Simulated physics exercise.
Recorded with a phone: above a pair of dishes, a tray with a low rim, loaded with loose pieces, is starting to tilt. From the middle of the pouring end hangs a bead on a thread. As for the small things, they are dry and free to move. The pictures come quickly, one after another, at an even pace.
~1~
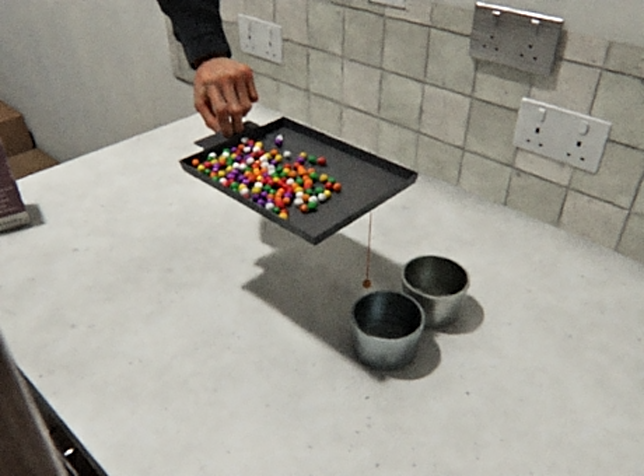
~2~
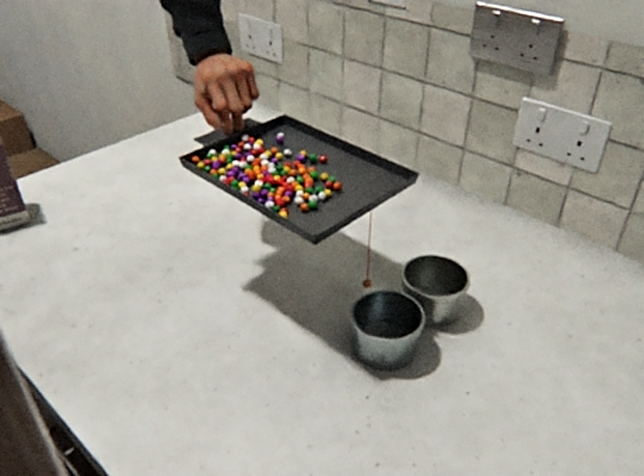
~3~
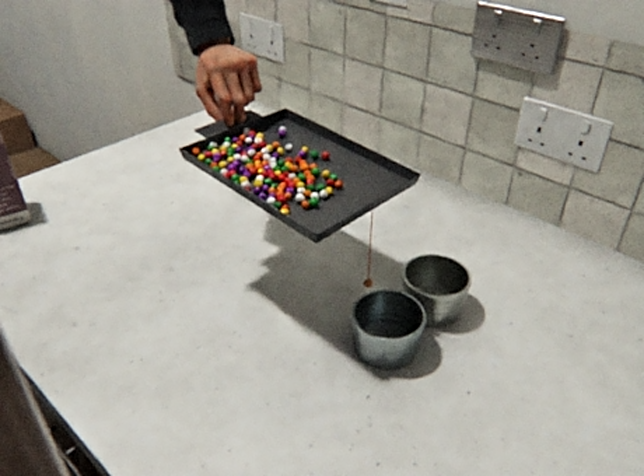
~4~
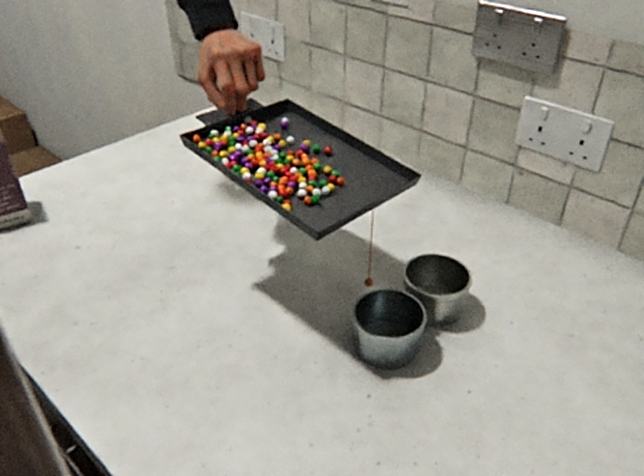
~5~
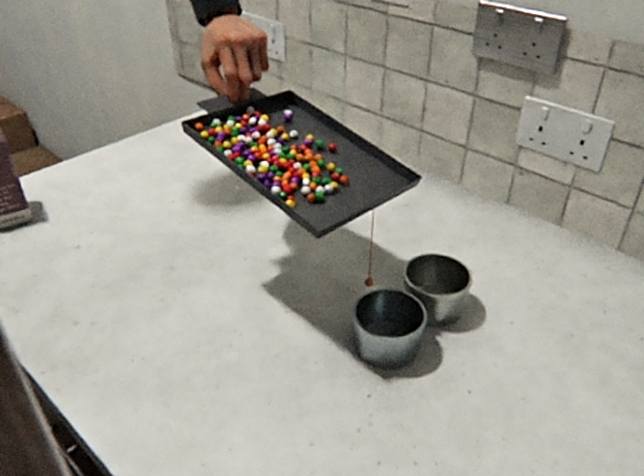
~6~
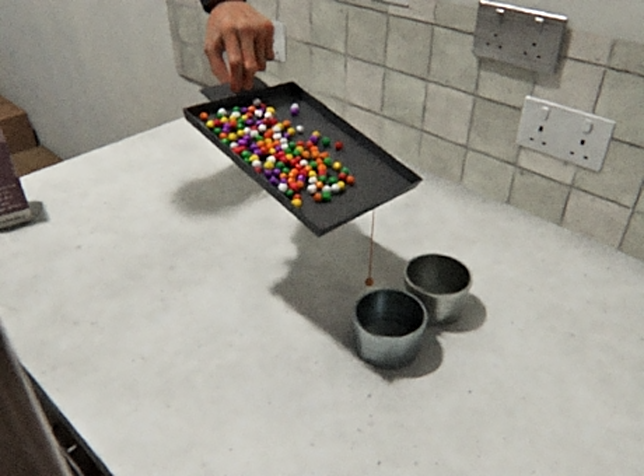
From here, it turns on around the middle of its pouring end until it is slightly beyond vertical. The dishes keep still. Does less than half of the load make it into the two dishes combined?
No - more than half does.
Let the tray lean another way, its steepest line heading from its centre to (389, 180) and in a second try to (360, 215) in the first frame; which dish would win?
The first try favours the right of the two, the second the left of the two.
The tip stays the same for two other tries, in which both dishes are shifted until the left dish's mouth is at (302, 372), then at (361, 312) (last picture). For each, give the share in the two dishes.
About 0% on the first try and 80% on the second.
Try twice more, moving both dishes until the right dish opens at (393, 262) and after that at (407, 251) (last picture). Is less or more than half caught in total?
Try 1: A minority of it. Try 2: A minority of it.
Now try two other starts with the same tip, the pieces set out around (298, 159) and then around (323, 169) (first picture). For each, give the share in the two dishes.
It would be about 80 per cent for the first and about 80 per cent for the second.
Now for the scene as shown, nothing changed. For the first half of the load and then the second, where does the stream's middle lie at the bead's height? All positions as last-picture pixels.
The first part passes (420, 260); everything after passes (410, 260).
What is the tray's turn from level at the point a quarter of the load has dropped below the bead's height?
Tilt: Around 70 degrees.
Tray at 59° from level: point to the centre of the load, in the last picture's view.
Roughly at (396, 187).
Just after the last frame, tray tipped steeply; the larger part on the tray; just a few in the left dish; about a tenth in the right dish; about a tenth in the air.
A moment on, tray tipped right over; about a tenth on the tray; about a tenth in the left dish; roughly half in the right dish; about a tenth outside both; roughly a quarter in the air.
Further on, tray tipped past a quarter turn; about a tenth in the left dish; roughly two thirds in the right dish; roughly a quarter outside both.
When it is over, tray tipped past a quarter turn; about a tenth in the left dish; roughly two thirds in the right dish; roughly a quarter outside both.
